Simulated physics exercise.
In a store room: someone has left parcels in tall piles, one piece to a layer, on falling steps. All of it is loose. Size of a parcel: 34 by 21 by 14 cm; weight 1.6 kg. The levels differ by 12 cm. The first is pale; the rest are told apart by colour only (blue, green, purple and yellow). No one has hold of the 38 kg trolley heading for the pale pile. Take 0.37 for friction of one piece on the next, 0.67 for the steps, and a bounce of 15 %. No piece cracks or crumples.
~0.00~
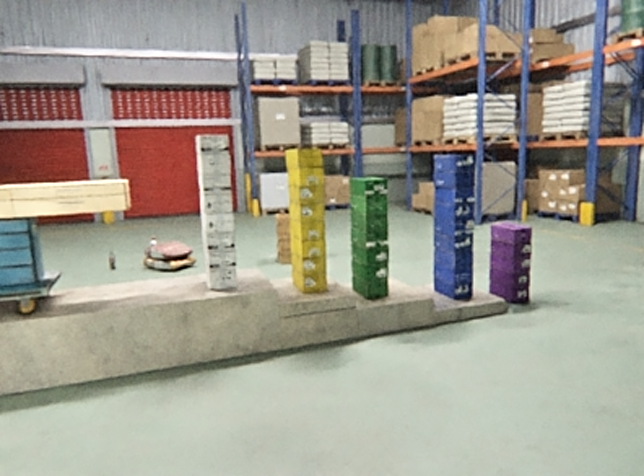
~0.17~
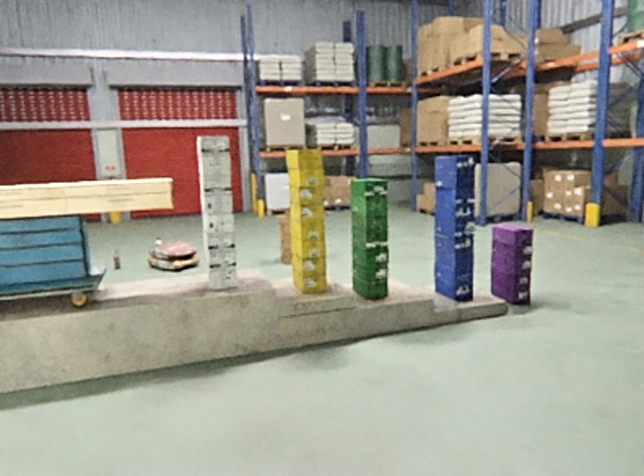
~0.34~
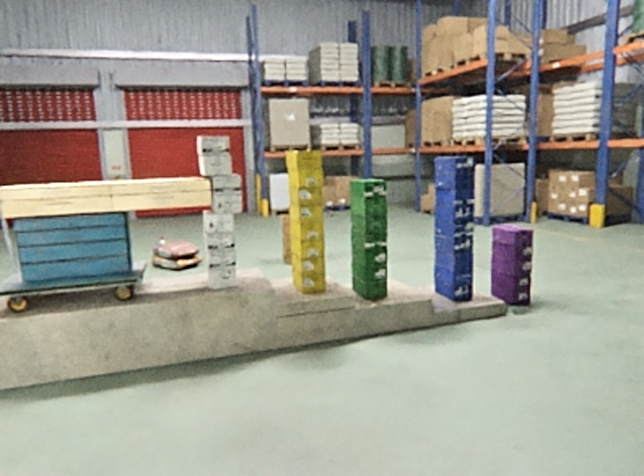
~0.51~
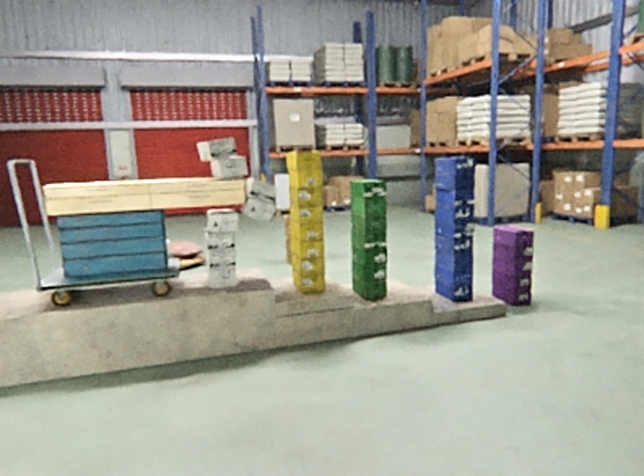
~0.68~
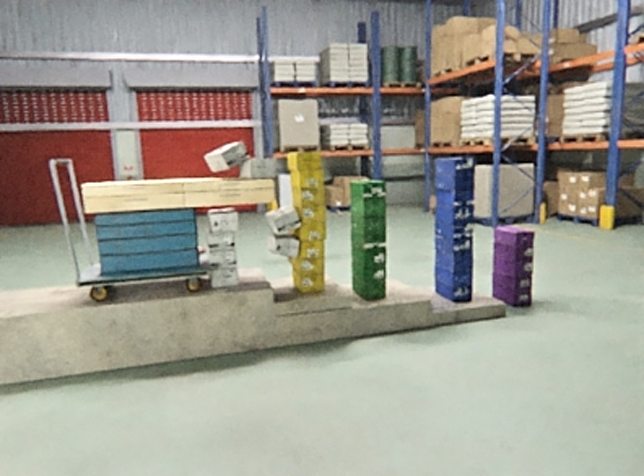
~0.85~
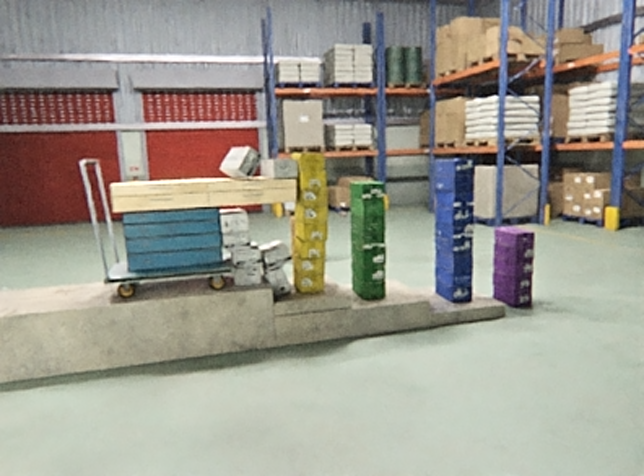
In this clip, a loaded trolley rolls right along a raised ledge in a storeroom and its load pushes into a pale stack, dislodging several boxes against the yellow stack, while the green, blue and purple stacks stay still.
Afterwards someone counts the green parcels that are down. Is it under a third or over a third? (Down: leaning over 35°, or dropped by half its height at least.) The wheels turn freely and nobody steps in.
It comes to upwards of a third.
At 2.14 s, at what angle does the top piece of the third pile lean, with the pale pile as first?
It leans some 10°.
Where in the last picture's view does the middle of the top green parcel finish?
Around (457, 271).
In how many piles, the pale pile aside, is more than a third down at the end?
4 of them.
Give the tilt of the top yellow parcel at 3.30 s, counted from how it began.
Roughly 10°.
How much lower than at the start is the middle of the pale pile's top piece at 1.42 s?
About 10 cm.
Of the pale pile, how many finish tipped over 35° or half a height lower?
7 pale pieces.
After 1.42 s, 3 of the pale pile down; none of the 7 green parcels down (0 of 29 in all colours); top green parcel shifted 7 cm; top yellow parcel leaning 20°, 7 cm lower.
After 2.14 s, 7 of the pale pile down; 5 of the 7 green parcels down (12 of 29 in all colours); top green parcel leaning 11°, 41 cm lower; top yellow parcel leaning 18°, 51 cm lower.
After 3.30 s, 7 of the pale pile down; 5 of the 7 green parcels down (22 of 29 in all colours); top green parcel leaning 17°, 80 cm lower; top blue parcel upside down.
By the end (6.6 s), 7 of the pale pile down; 5 of the 7 green parcels down (24 of 29 in all colours); top green parcel leaning 17°, 80 cm lower; top purple parcel upside down. That is 71 per cent. As the last picture would show them, middles, top green parcel near (457, 271), top purple parcel near (600, 283).
